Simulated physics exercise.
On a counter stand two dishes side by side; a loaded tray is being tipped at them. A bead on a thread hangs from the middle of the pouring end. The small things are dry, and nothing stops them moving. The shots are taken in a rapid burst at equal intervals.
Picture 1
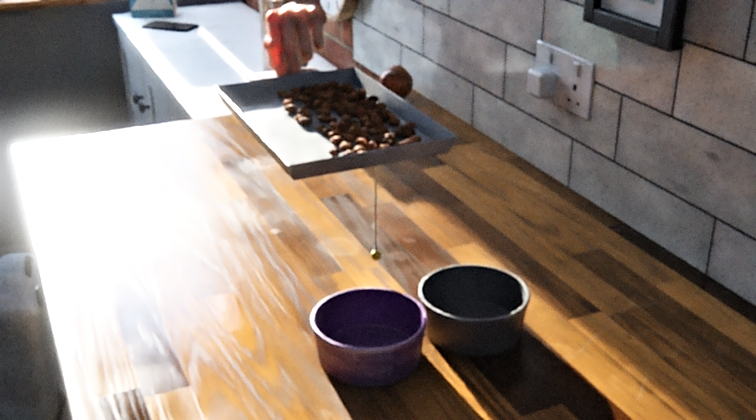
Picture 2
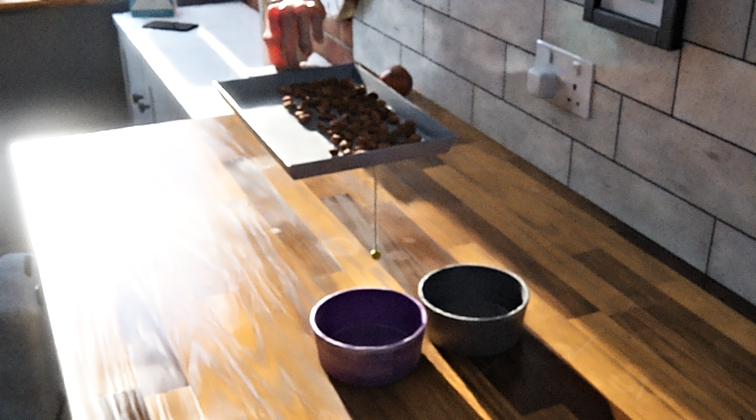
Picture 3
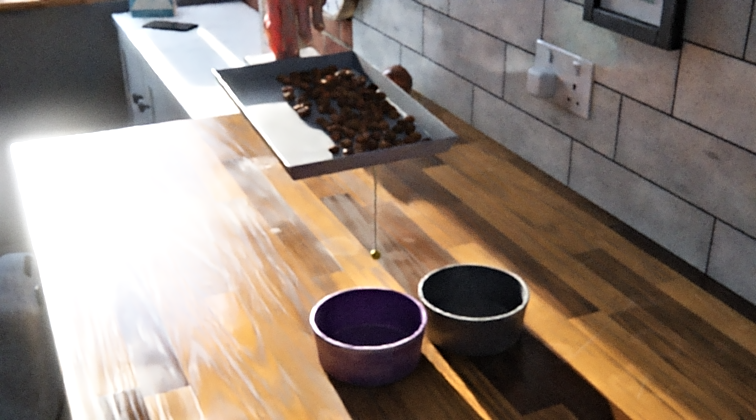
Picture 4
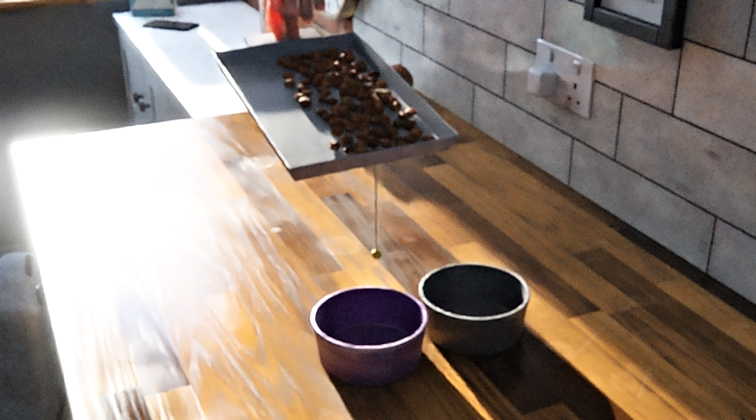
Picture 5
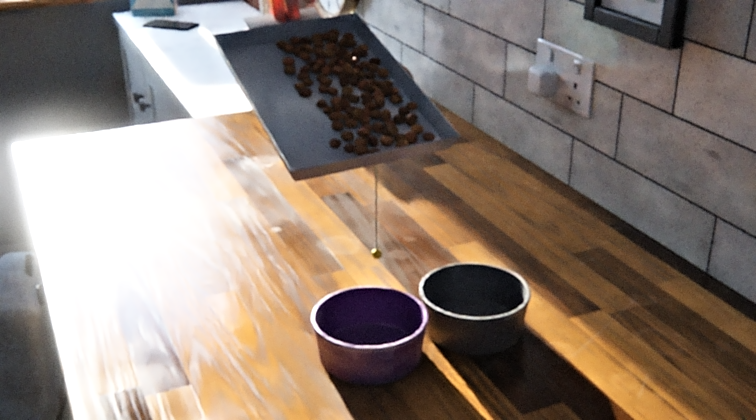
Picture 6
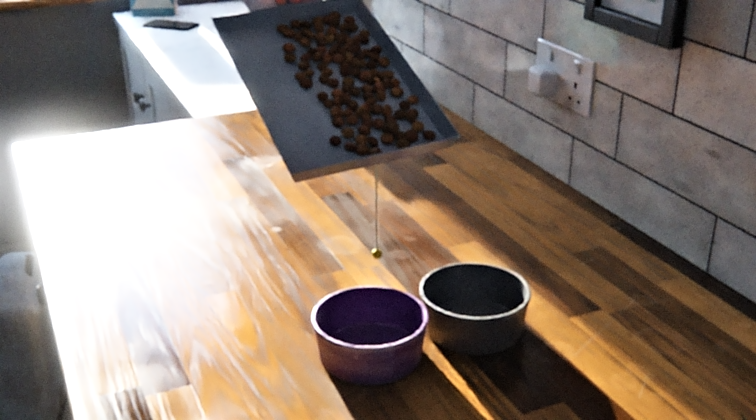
The clip shows a hand raising the far end of a gray tray of small brown pieces above a wooden counter, steadily steepening its slope, while a purple dish and a dark gray dish stay still below and a bead hangs from the tray.
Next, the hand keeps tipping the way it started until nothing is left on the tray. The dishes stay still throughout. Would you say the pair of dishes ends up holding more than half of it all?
I would say yes, more than half.
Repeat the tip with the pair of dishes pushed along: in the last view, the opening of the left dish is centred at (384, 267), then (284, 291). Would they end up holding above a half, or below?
Short of half and then Short of half.
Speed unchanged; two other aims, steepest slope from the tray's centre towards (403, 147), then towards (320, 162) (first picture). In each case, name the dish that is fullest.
The first place favours the right of the two, the second the left of the two.
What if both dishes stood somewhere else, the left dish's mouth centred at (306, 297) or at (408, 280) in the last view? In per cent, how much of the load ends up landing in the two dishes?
In order, 60 % and 40 %.
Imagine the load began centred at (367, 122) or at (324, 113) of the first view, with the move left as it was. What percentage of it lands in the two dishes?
Respectively 70 and 60 in a hundred.
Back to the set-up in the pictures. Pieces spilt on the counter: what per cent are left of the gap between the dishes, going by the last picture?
That comes to about 90 per cent of the pieces.
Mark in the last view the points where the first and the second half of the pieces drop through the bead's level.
Earlier half at (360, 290), later half at (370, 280).
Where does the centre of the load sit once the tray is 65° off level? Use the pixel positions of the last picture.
At about (368, 154).
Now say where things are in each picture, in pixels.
Corners of the pouring end at (293, 162) and (449, 135), level; middle of the load at (353, 113), bits of dog kibble; left dish at (393, 362); right dish at (501, 333); bead on its thread at (376, 256), in the first picture.
Corners of the pouring end at (293, 162) and (449, 135), level; middle of the load at (353, 111), in the second picture.
Corners of the pouring end at (293, 163) and (449, 134), tipped barely, lowest at the left corner; middle of the load at (353, 104), in the third picture.
Corners of the pouring end at (294, 164) and (450, 133), tipped a little, lowest at the left corner; middle of the load at (354, 93), in the fourth picture.
Corners of the pouring end at (295, 166) and (451, 133), tipped clearly, lowest at the left corner; middle of the load at (355, 82), in the fifth picture.
Corners of the pouring end at (295, 168) and (452, 133), tipped clearly, lowest at the left corner; middle of the load at (356, 72); left dish at (394, 361); right dish at (502, 331), in the sixth picture.
Soon after the last picture, tray tipped steeply; most on the tray; about a quarter in the air.
A little later, tray tipped past a quarter turn; a small part on the tray; about half in the left dish; a small part in the right dish; about a quarter outside both; a small part in the air.
Later still, tray tipped past a quarter turn; about half in the left dish; about a quarter in the right dish; about a third outside both.
At rest, tray tipped past a quarter turn; about half in the left dish; about a quarter in the right dish; about a third outside both.
